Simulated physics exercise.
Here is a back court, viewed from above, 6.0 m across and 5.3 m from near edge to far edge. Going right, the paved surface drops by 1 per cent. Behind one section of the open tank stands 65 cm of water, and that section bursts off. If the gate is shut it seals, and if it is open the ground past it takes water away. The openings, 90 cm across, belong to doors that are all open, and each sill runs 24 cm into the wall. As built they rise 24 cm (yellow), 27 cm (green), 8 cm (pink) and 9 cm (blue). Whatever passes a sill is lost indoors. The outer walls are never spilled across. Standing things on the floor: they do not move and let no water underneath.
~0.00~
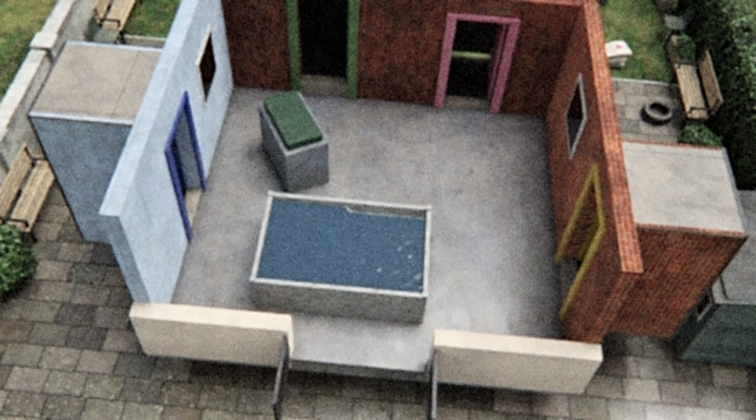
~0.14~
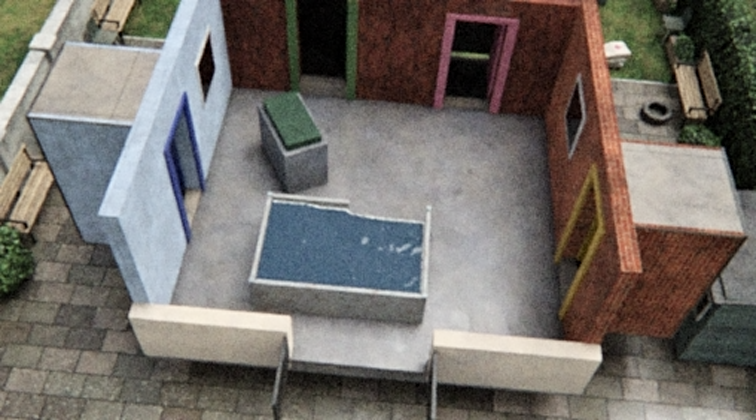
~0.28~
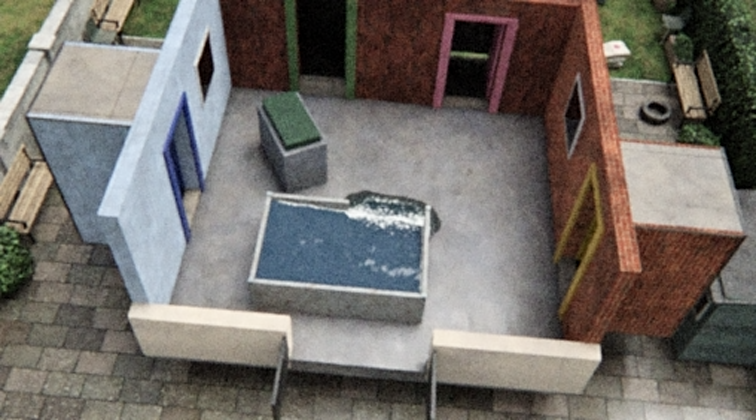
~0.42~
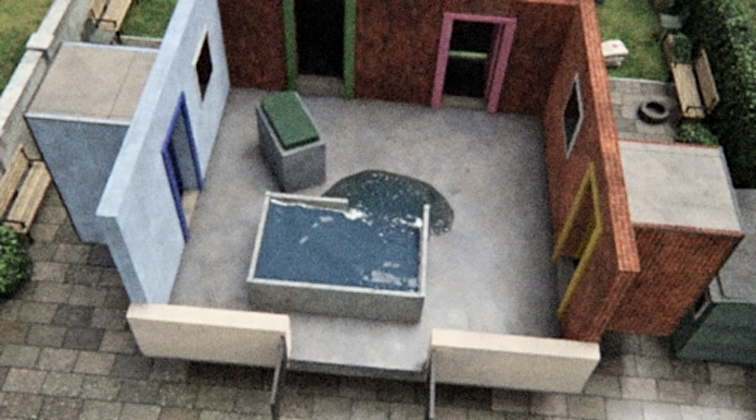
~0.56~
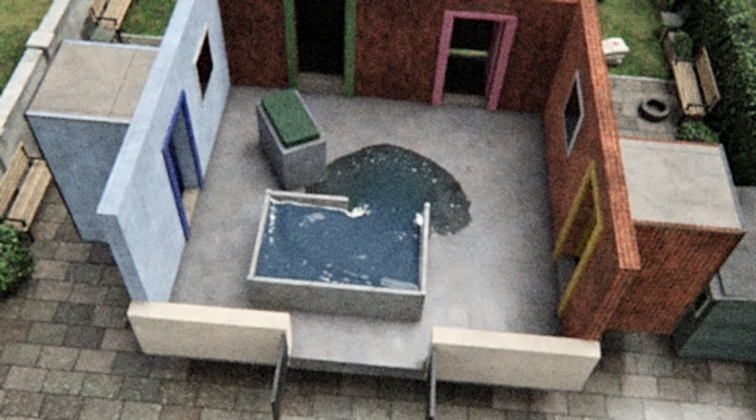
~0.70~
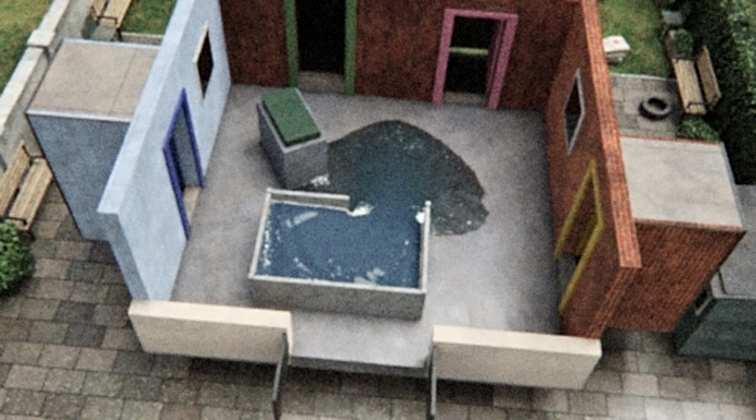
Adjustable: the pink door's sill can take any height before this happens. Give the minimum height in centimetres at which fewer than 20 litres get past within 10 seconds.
21 cm.
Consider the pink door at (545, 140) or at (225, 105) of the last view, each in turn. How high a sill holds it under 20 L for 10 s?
24 and 13.0 cm.
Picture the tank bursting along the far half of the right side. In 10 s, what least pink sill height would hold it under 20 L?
It needs to be about 10.0 cm high.
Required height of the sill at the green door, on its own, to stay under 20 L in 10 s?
Green would need about 13.0 cm on its own.
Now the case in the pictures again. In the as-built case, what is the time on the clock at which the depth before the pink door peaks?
The depth peaks at about 2.0 seconds.
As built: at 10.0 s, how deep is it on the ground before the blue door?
2.5 cm.
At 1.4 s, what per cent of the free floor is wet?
Wet share: Around 40 %.
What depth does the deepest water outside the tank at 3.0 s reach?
Close to 31 centimetres.
After 1.4 s water covers 40 % of the floor, deepest (34 cm) near (402, 223); 10 cm at the pink door, 4 litres in over its 8 cm sill.
After 3.0 s water covers 50 % of the floor, deepest (31 cm) near (542, 114); 18 cm at the pink door, 118 litres in over its 8 cm sill.
After 10.0 s water covers 100 % of the floor, deepest (12 cm) near (561, 333); 10 cm at the pink door, 237 litres in over its 8 cm sill.
At the pink door as built, the water arrived by 1.2 s and peaked near 22 cm at 2.0 s.
With a sill of 17 cm, 51 litres would have come in within the 10 s; with 23.5 cm, 7 litres. So under 20 litres takes about 21 cm.
